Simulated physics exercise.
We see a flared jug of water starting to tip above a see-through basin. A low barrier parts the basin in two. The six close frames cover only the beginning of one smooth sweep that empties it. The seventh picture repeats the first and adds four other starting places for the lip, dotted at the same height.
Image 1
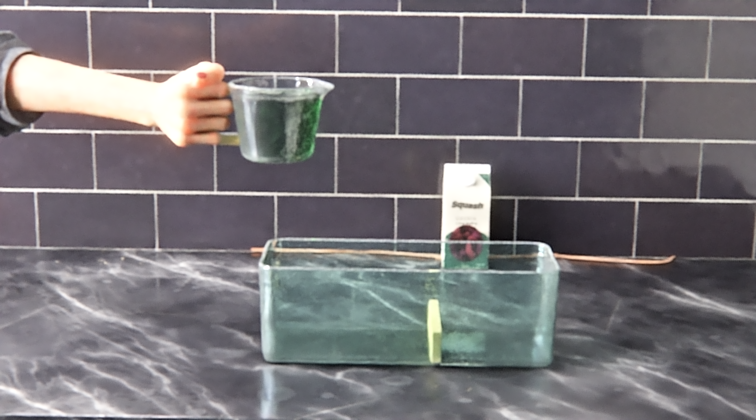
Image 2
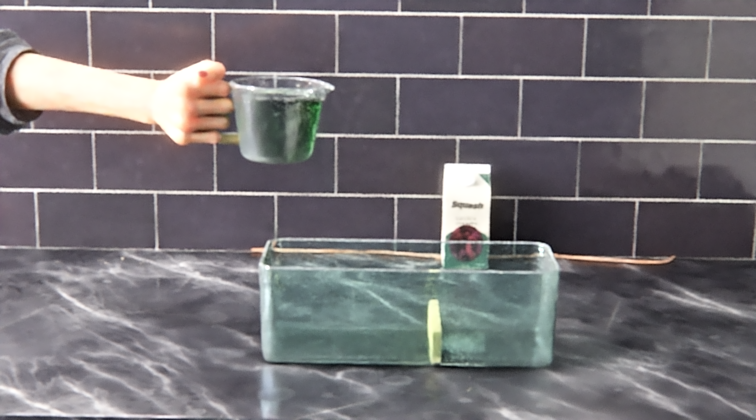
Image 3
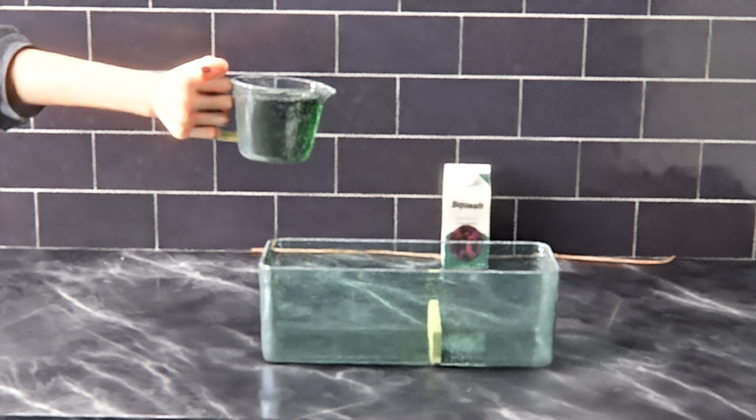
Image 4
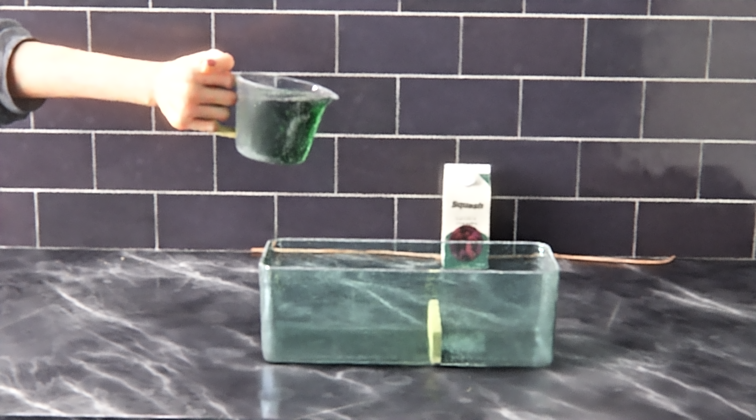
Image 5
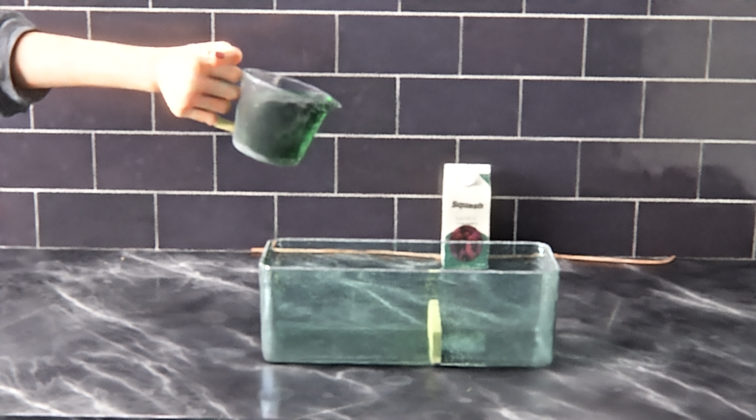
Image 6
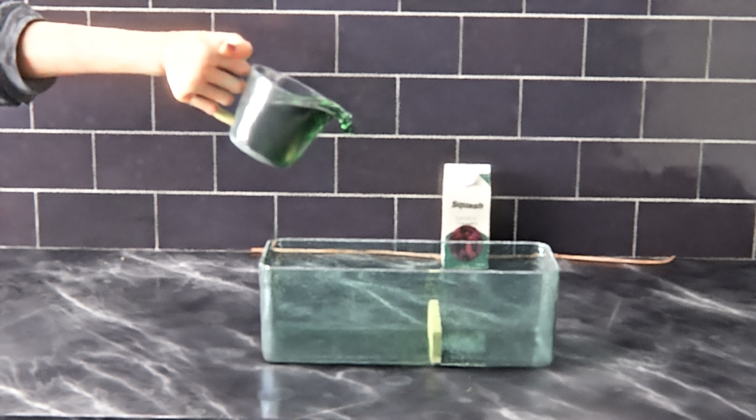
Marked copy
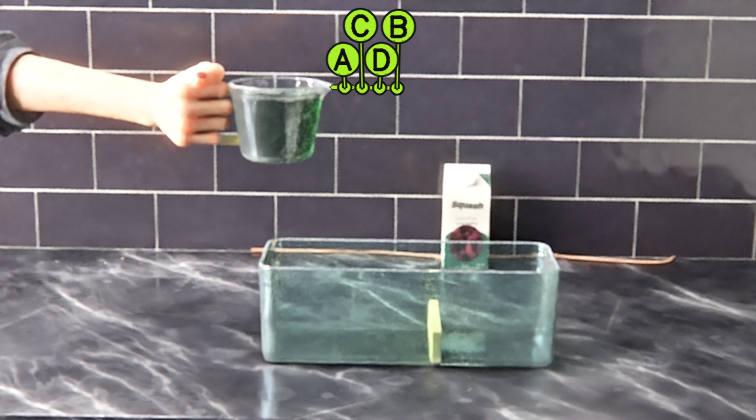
A hand tilts a clear jug rightward above a glass basin until water crosses its lip.
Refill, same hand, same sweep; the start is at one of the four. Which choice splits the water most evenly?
It is D.
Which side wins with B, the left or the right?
More ends on the right.
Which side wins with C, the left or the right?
The left side.
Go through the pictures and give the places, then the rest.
In the first frame, upright, lip at (332, 87); basin from (263, 360) to (552, 365); top of the wall at (435, 315); nothing has left yet.
In the second frame, upright, lip at (333, 88); nothing has left yet.
In the third frame, tipped about 5°, lip at (335, 91); nothing has left yet.
In the fourth frame, tipped about 11°, lip at (337, 97); nothing has left yet.
In the fifth frame, tipped about 18°, lip at (340, 106); nothing has left yet.
In the sixth frame, tipped about 27°, lip at (341, 116); water is over the lip, down to (348, 131).
On the marked copy, A at (344, 87); B at (397, 88); C at (362, 87); D at (379, 87).
With A, about 94 % ends left of the wall and 4 % right of it.
With B, about 23 % ends left of the wall and 76 % right of it.
With C, about 80 % ends left of the wall and 17 % right of it; 3 % is lost outside.
With D, about 46 % ends left of the wall and 52 % right of it.
